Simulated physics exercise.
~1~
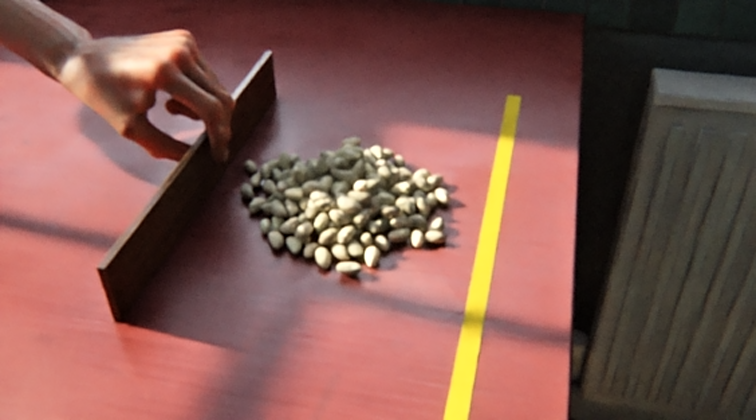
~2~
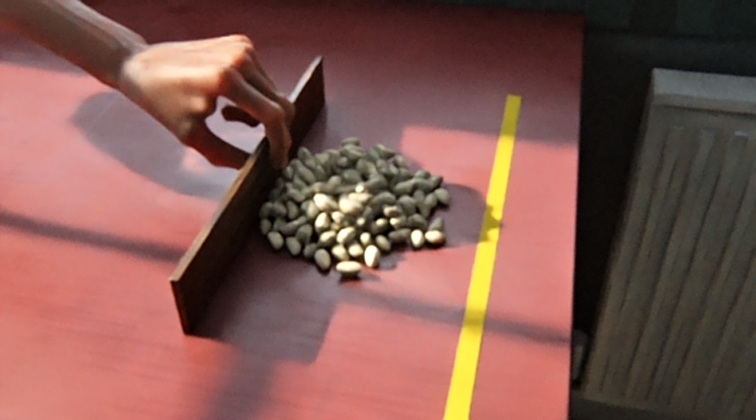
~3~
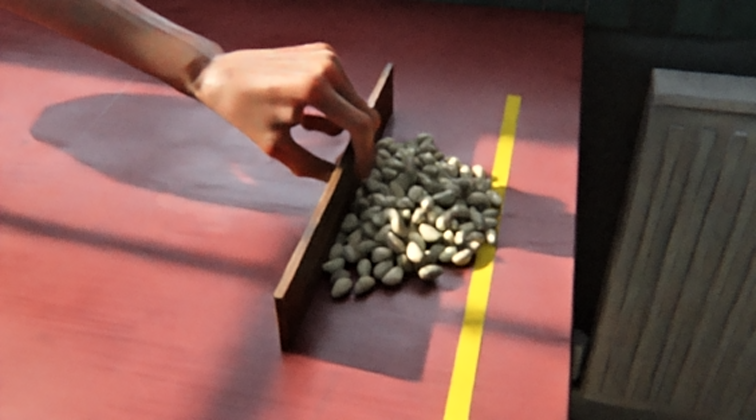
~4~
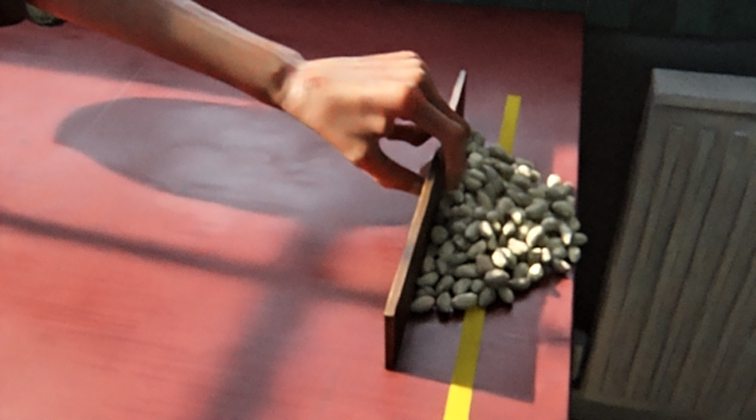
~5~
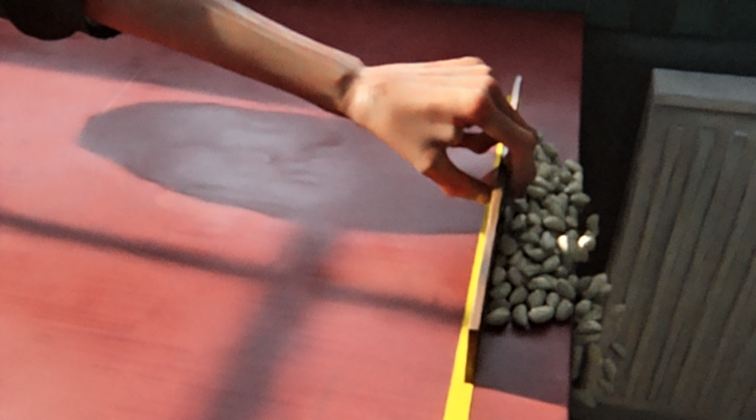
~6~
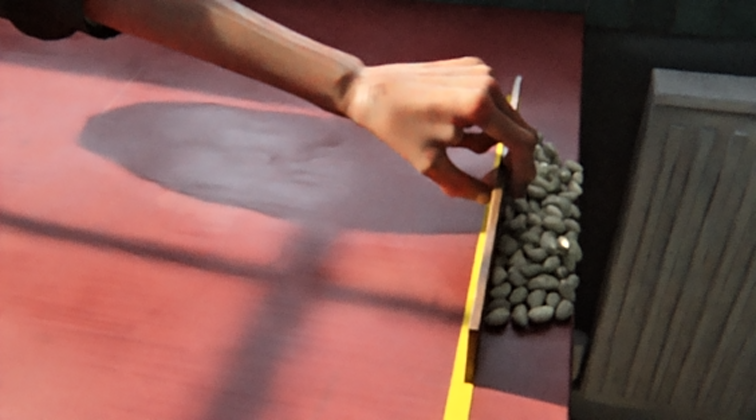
A hand slides a wooden strip right to the yellow tape, pushing some pale nuts off the table.
